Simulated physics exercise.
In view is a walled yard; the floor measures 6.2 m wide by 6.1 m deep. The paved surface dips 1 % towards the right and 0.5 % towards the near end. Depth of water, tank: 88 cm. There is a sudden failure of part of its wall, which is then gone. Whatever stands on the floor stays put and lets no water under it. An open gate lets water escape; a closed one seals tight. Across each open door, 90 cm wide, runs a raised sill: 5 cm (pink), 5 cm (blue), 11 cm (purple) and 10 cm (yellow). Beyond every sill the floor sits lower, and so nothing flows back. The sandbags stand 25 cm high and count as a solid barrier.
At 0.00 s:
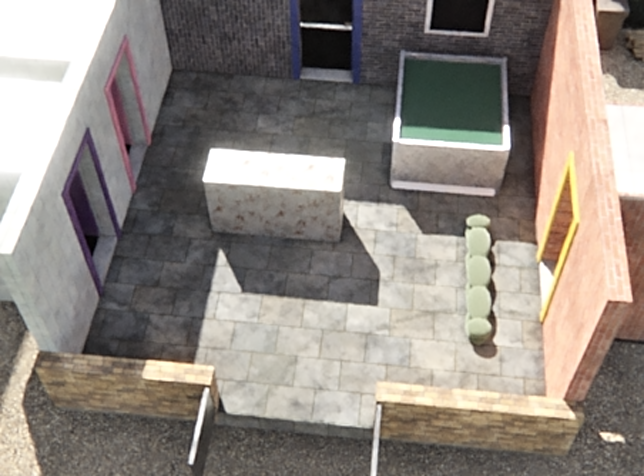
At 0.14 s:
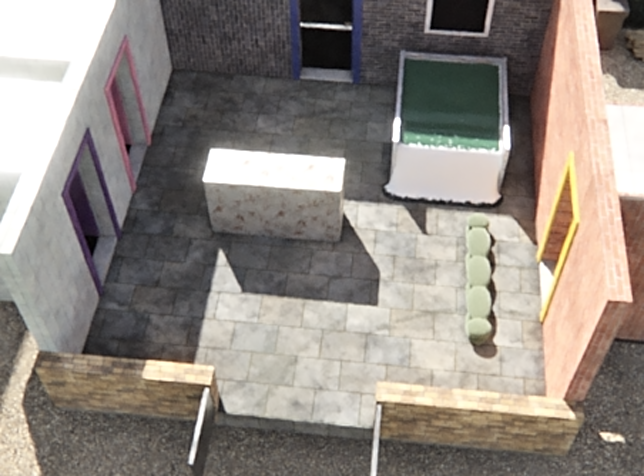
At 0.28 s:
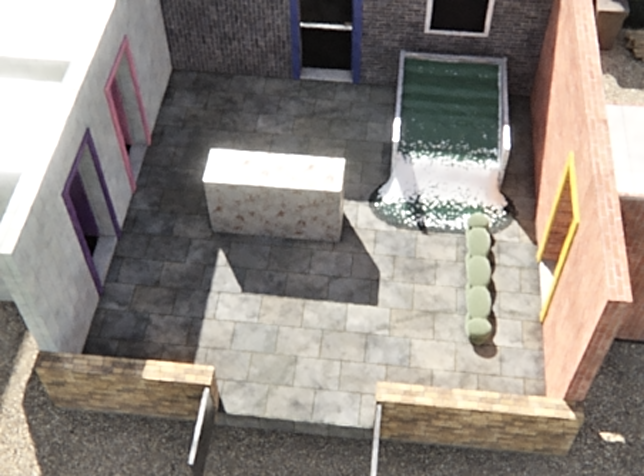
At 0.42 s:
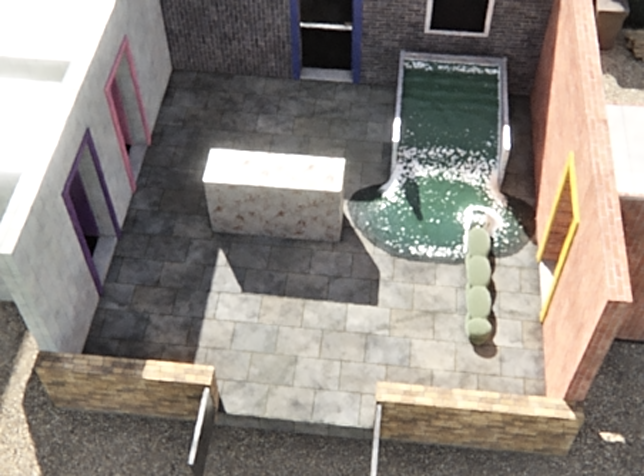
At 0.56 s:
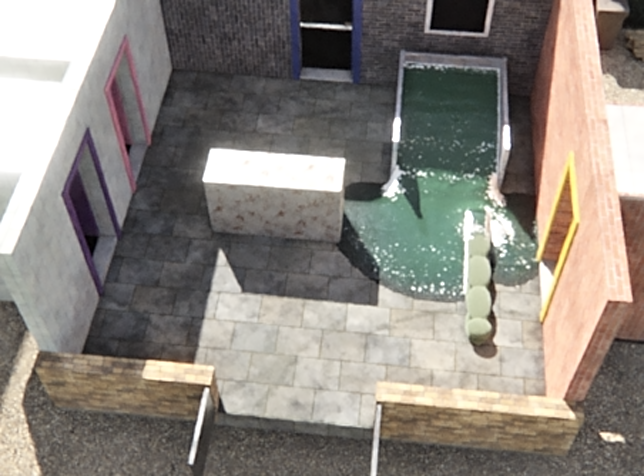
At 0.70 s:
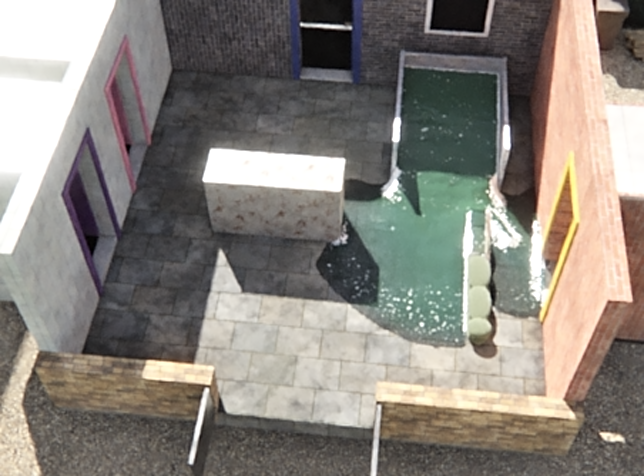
At first, a white-walled tank of green water stands still at the back right of a walled yard, behind a row of green sandbags. Its front gives way and foaming water pours out onto the paving. The green pool spreads nearer, around the sandbags and past the pale block's right end.
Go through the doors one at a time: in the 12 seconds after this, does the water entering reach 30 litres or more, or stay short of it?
Going through them: The pink door stays short; the blue door stays short; the purple door stays short; the yellow door reaches it.
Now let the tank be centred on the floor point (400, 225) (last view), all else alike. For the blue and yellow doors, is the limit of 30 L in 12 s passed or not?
Well, blue ends up inside the mark and yellow ends up inside the mark.
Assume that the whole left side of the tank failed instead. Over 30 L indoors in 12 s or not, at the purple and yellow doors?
Purple door doesn't reach it, yellow door doesn't reach it.
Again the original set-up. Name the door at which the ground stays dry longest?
The answer is the blue door.
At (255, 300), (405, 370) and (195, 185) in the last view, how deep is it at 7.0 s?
3, 8 and 4 cm.
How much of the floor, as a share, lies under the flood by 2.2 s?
About 45 per cent.
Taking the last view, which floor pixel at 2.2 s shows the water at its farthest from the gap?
Near (183, 391).
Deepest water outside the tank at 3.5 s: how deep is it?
About 24 cm.
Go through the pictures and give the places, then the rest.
In the first frame, the tank at (452, 102) is whole and still, 88 cm deep.
In the second frame, water pours out at (447, 171) and has run 0.9 m, to (386, 187); typically 7 cm deep outside, 88 cm at the tank's back.
In the third frame, the front is at (376, 207), 1.1 m from the gap at (446, 174); 1.4 m2 of floor is under water; 87 cm left at the back of the tank.
In the fourth frame, the front is at (374, 239), 1.5 m from the gap at (446, 176); 2.8 m2 of floor is under water; 79 cm left at the back of the tank.
In the fifth frame, the front is at (416, 293), 2.1 m from the gap at (446, 177); 4.7 m2 of floor is under water; 76 cm left at the back of the tank.
In the sixth frame, the front is at (463, 342), 2.8 m from the gap at (446, 178); 6.6 m2 of floor is under water; 72 cm left at the back of the tank.
After 1.4 s water covers 40 % of the floor and is deepest (48 cm) near (476, 222); pink door not reached, blue door not reached, purple door not reached, yellow door 18 cm at the sill, 13 L in.
After 2.2 s water covers 45 % of the floor and is deepest (44 cm) near (533, 426); pink door not reached, blue door not reached, purple door not reached, yellow door 14 cm at the sill, 31 L in.
After 3.5 s water covers 50 % of the floor and is deepest (24 cm) near (533, 426); pink door not reached, blue door not reached, purple door not reached, yellow door 8 cm at the sill, 36 L in.
After 7.0 s water covers 75 % of the floor and is deepest (15 cm) near (530, 109); pink door 3 cm at the sill, 0 L in, blue door 1 cm at the sill, 0 L in, purple door 7 cm at the sill, 0 L in, yellow door 10 cm at the sill, 75 L in.
After 12.0 s water covers 95 % of the floor and is deepest (8 cm) near (540, 276); pink door 2 cm at the sill, 0 L in, blue door 4 cm at the sill, 1 L in, purple door 2 cm at the sill, 0 L in, yellow door 7 cm at the sill, 76 L in.
